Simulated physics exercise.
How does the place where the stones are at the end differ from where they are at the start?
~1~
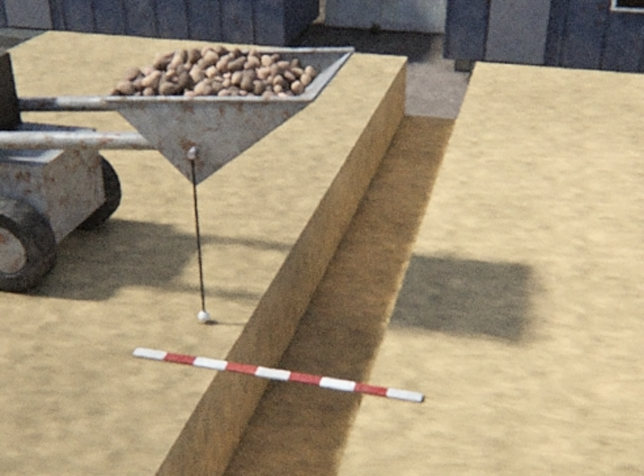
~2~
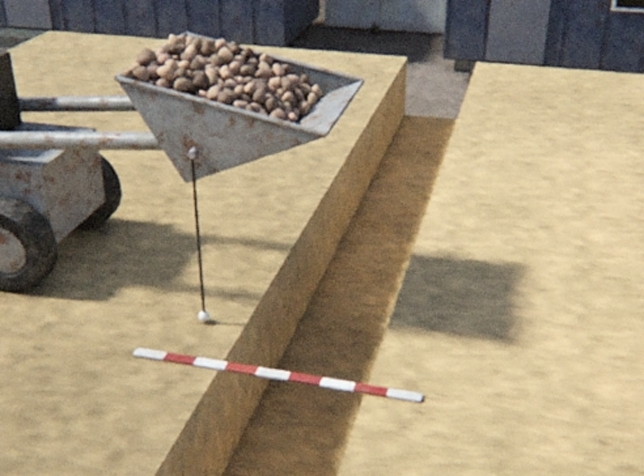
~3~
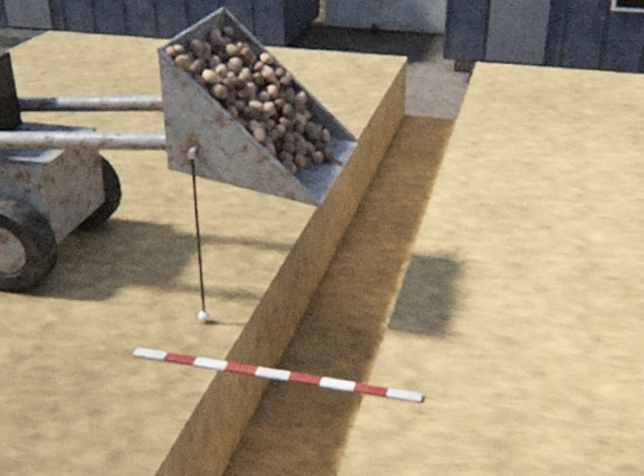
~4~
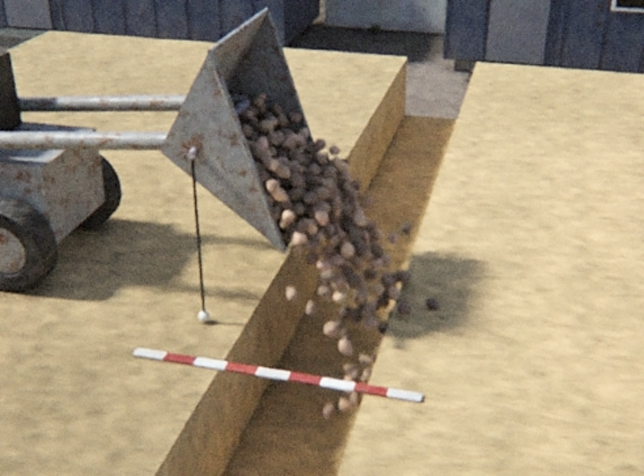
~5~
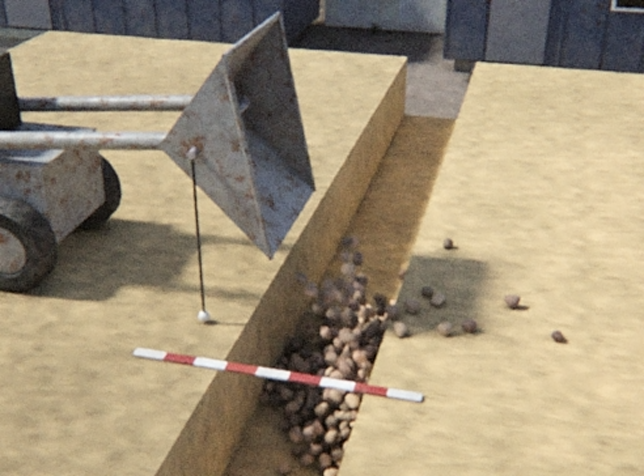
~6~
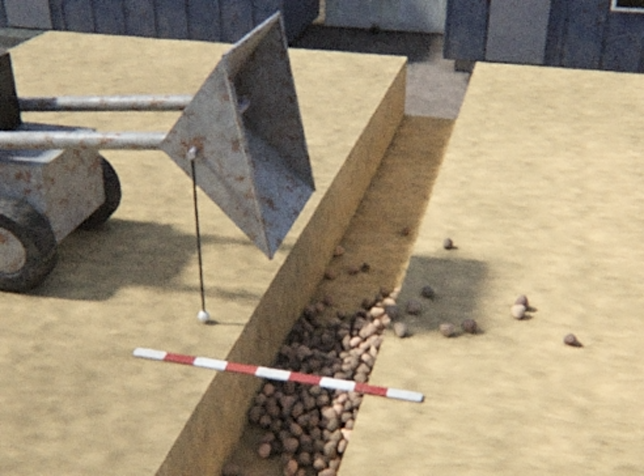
At the start the stones are heaped in the raised metal skip on the left. At the end nearly all of them lie in the trench, lower and further right, with a few on the ground beyond it.
